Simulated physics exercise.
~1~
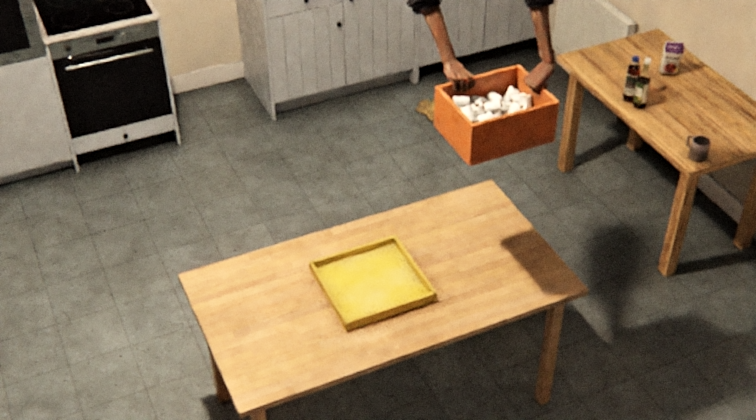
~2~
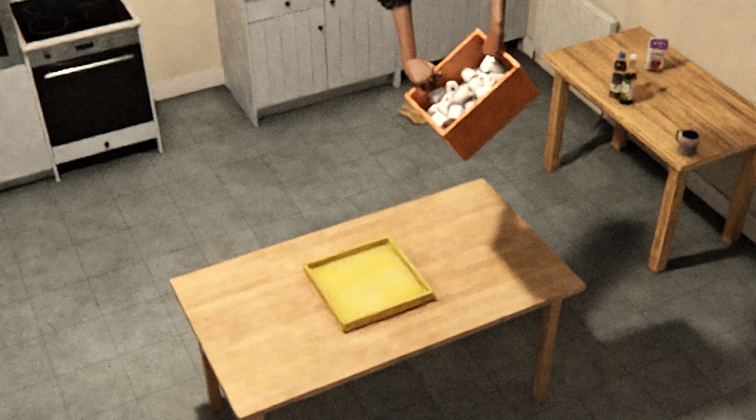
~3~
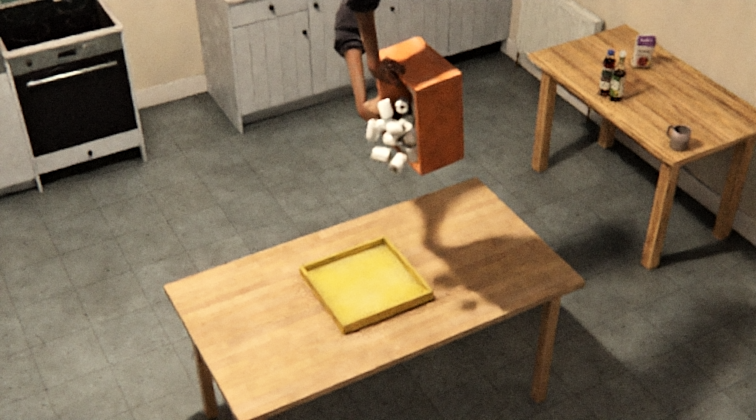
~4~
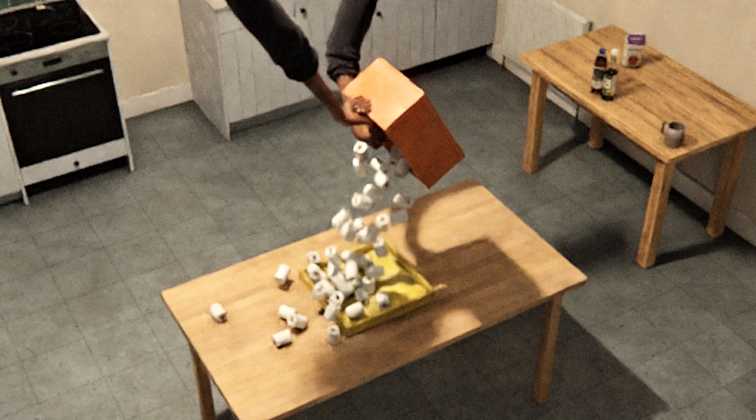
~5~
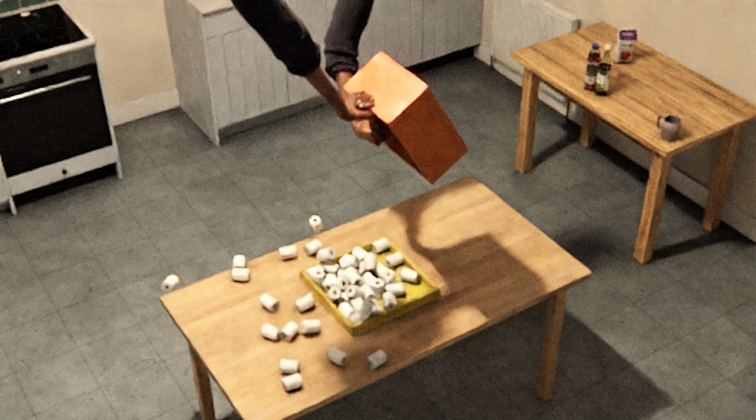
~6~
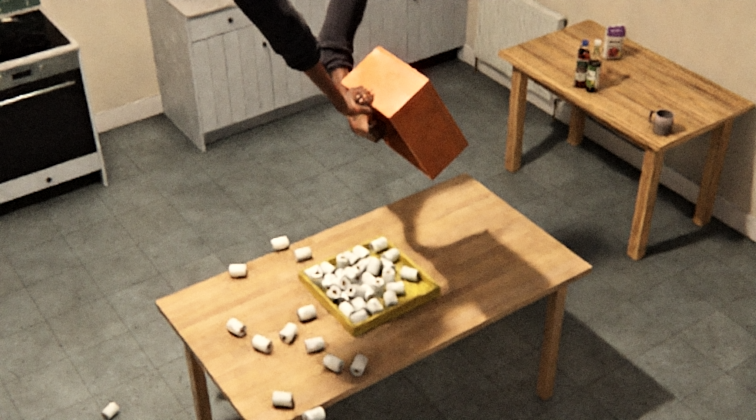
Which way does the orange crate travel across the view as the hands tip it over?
The orange crate moves to the left as the hands tip it over.
